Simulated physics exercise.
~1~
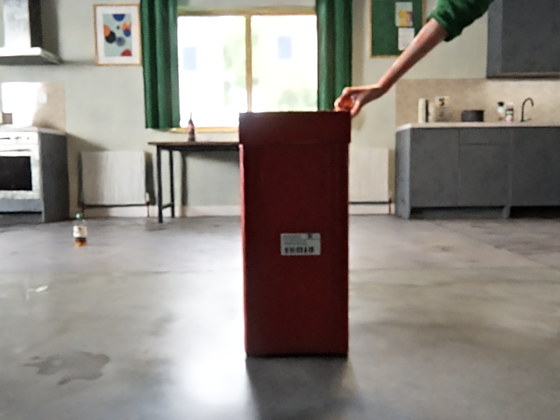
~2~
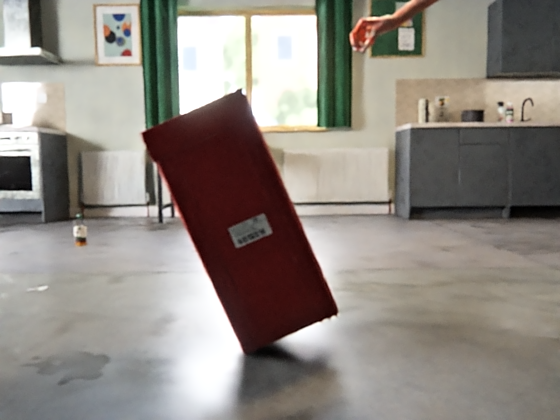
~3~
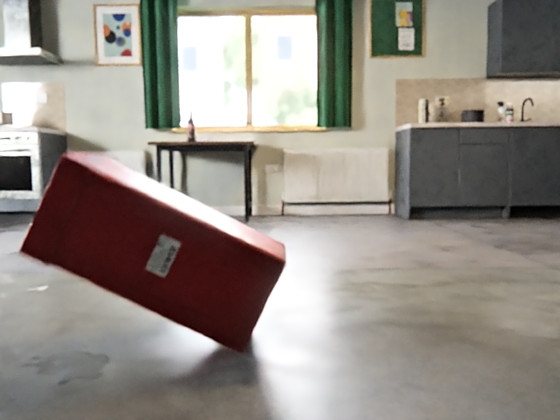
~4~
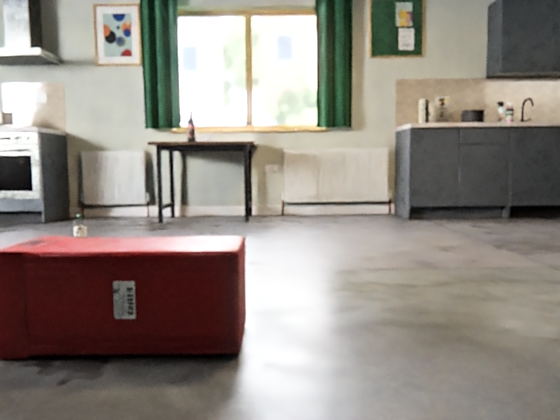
A tall red tote with a white label stands upright on a smooth grey floor, seen by a still camera set low in a bright kitchen. Behind it are a window with green curtains, a dark table holding a bottle, grey cabinets at right and an oven at left, with a small bottle on the floor. A hand in a green sleeve reaches in from the upper right and touches the tote's top. The tote tips to the left as the hand lets go and draws back. It keeps toppling and ends lying on its side at lower left.
